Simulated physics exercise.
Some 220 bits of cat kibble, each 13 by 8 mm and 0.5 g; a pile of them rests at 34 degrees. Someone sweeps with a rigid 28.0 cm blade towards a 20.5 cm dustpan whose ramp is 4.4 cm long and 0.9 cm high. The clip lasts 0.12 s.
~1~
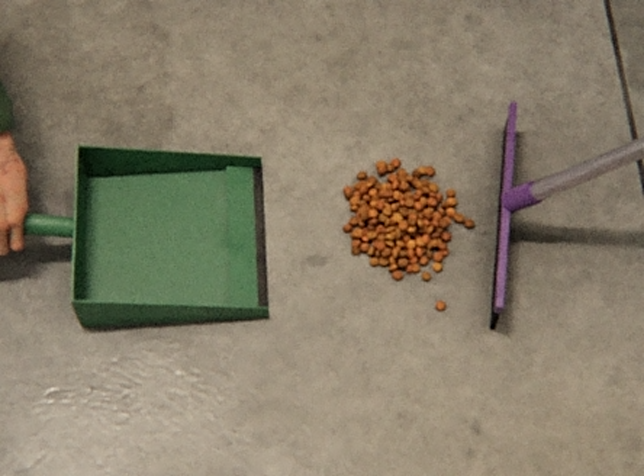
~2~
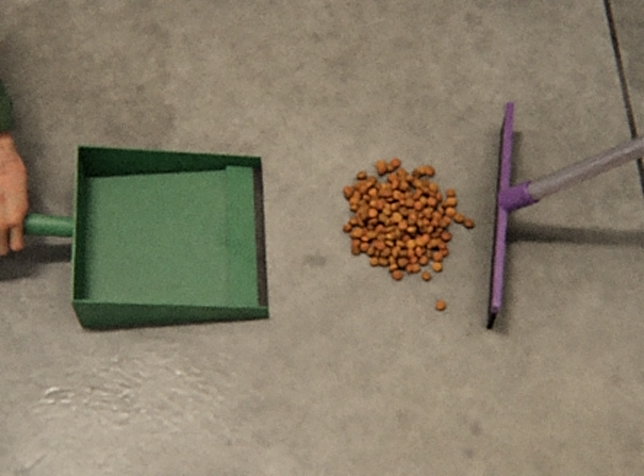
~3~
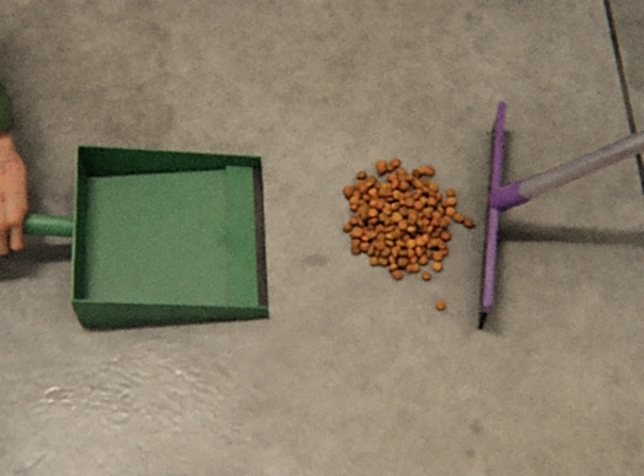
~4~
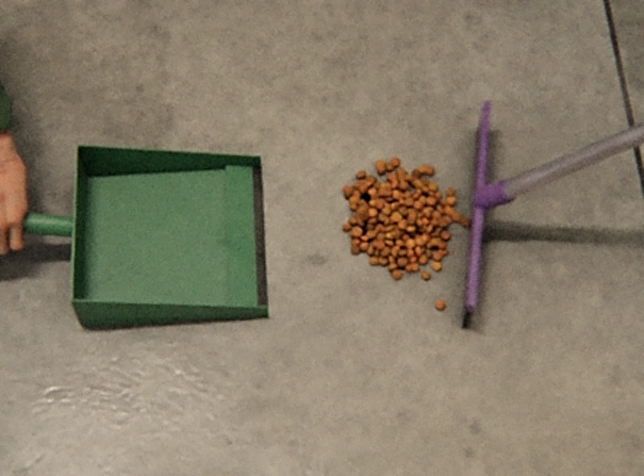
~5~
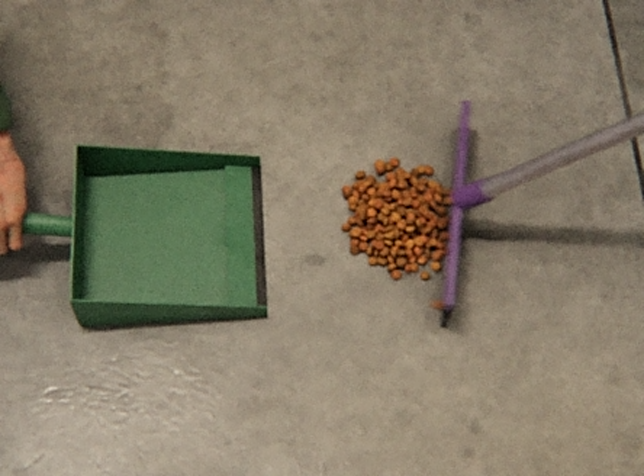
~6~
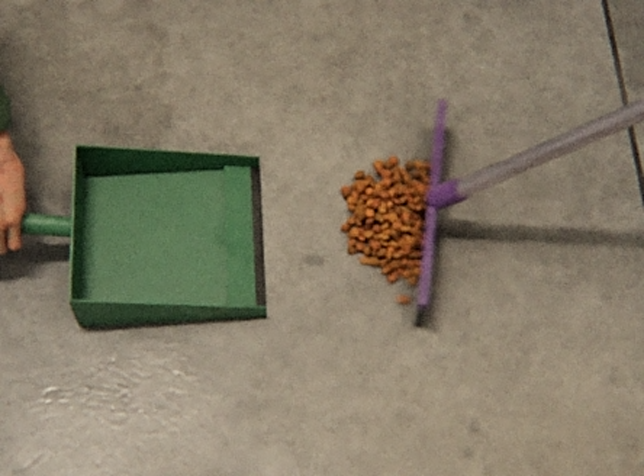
We see a hand holding a green dustpan on a grey floor while, from the right, a purple blade on a pole moves left, reaches a pile of small brown pieces and pushes its right side inward.
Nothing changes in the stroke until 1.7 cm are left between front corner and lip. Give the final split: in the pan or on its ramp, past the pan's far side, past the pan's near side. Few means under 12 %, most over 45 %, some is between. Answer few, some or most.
Pan: Most, far side: Some, near side: Few.
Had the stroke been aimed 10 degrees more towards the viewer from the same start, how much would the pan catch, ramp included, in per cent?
In that case some 55 per cent.
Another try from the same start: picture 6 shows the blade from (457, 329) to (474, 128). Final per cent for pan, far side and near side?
Pan 5, far 5, near 10.
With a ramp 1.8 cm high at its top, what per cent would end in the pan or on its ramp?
In that case some 45 per cent.
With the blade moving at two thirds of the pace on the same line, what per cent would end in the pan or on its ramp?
Then about 35 per cent.
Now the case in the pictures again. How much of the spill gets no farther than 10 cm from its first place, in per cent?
Roughly 0 per cent.
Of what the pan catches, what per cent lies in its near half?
About 40 per cent.
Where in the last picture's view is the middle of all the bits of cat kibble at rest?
Near (235, 202).
Then, 0.08 s after the last picture, middle of the blade 11 cm from the lip; 0 % over the lip, far side 10 %, near side 0 %.
Then, 0.14 s after the last picture, middle of the blade 6 cm from the lip; 5 % over the lip, far side 15 %, near side 0 %.
Then, 0.34 s after the last picture, middle of the blade 4 cm from the lip; 55 % over the lip, far side 20 %, near side 0 %.
In the end, pan 55 %, far side 20 %, near side 0 %, in front of the lip or behind the blade 25 %.
